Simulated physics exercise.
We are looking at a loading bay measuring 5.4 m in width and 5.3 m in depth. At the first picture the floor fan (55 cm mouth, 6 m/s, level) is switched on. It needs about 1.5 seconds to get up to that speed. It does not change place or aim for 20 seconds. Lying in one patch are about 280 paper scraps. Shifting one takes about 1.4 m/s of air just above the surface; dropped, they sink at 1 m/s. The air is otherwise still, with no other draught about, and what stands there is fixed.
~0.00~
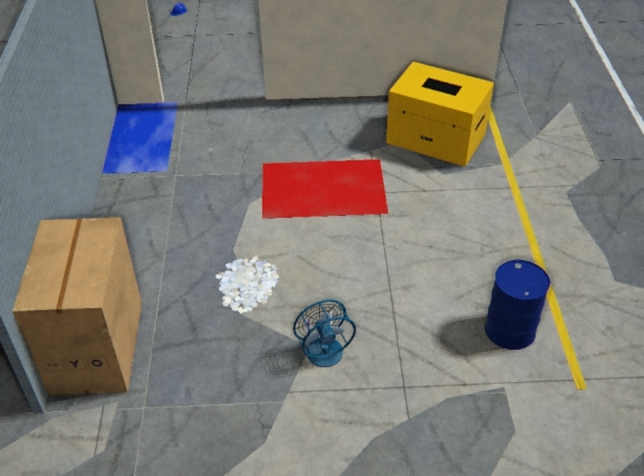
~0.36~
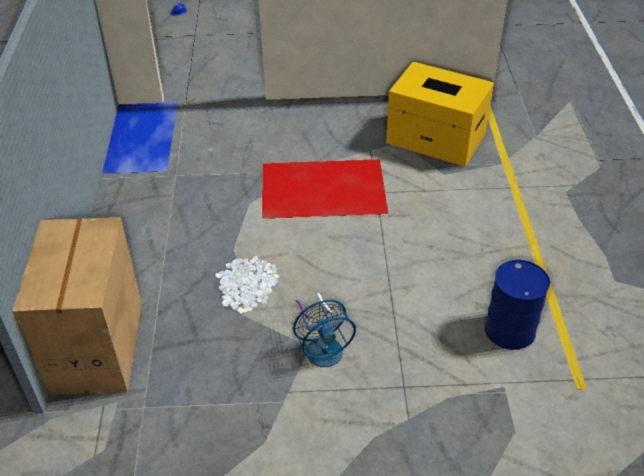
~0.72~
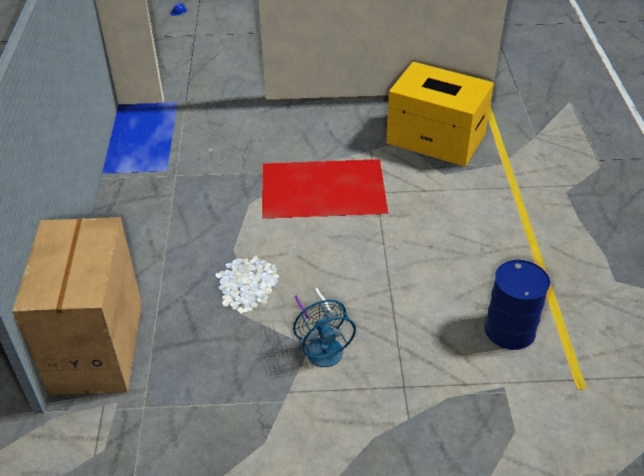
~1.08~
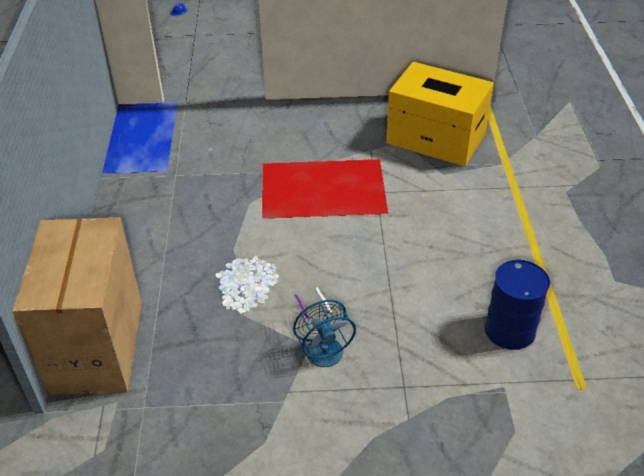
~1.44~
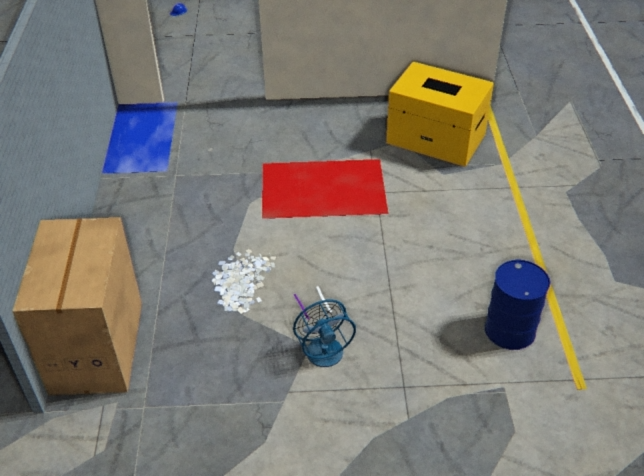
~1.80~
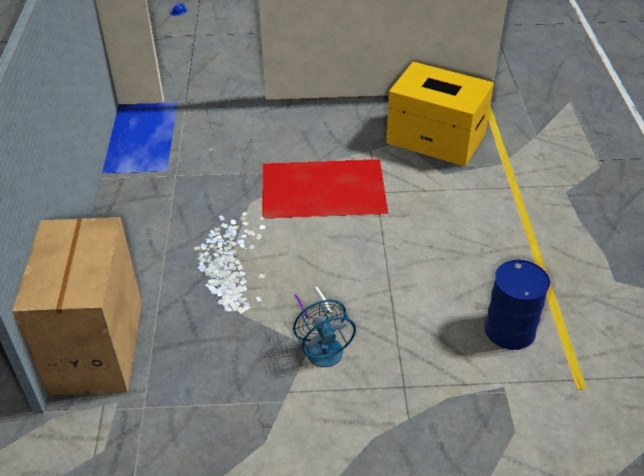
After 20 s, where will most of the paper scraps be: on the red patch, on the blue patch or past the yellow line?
Most of them end up at the blue one.
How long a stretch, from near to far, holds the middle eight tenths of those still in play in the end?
The middle bunch covers about 2.8 m from near to far.
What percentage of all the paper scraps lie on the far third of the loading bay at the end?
Something close to 30 % ends up there.
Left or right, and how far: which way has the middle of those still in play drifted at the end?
Direction to the left-hand side, distance about 1.0 m.
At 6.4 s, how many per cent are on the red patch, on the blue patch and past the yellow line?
Roughly 0 % red, 20 % blue and 0 % yellow.
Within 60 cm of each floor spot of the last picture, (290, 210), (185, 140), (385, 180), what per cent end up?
I would say some 0 %, 0 % and 0 % respectively.
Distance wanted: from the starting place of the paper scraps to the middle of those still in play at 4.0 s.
About 0.6 m.
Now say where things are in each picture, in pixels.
The middle of the paper scraps is near (249, 284), none has stirred yet and the mouth of the floor fan is at (325, 329), in the first frame.
The middle of the paper scraps is near (249, 283), none has stirred yet, the yellow line is centred on (527, 212), the red patch is centred on (323, 188) and the blue patch is centred on (142, 136), in the second frame.
The middle of the paper scraps is near (249, 283), none has stirred yet, the top of a large carton is at (69, 261) and the top of a barrel is at (523, 279), in the third frame.
The middle of the paper scraps is near (249, 283) and about 1 % have left their places, in the fourth frame.
The middle of the paper scraps is near (238, 282), the farthest in sight from the floor fan is at (239, 254) and about 45 % have left their places, in the fifth frame.
The middle of the paper scraps is near (227, 273), the farthest in sight from the floor fan is at (222, 218) and about 75 % have left their places, in the sixth frame.
After 4.0 s, 0 % are past the yellow line, 0 % on the red patch and 16 % on the blue patch; the middle of those still in play is near (206, 257); 15 % have settled or left.
After 6.4 s, 0 % are past the yellow line, 0 % on the red patch and 19 % on the blue patch; the middle of those still in play is near (202, 251); 23 % have settled or left.
After 11.0 s, 0 % are past the yellow line, 0 % on the red patch and 22 % on the blue patch; the middle of those still in play is near (189, 228); 31 % have settled or left.
After 20.0 s, at the end, 0 % are past the yellow line, 0 % on the red patch and 26 % on the blue patch; the middle of those still in play is near (175, 217).
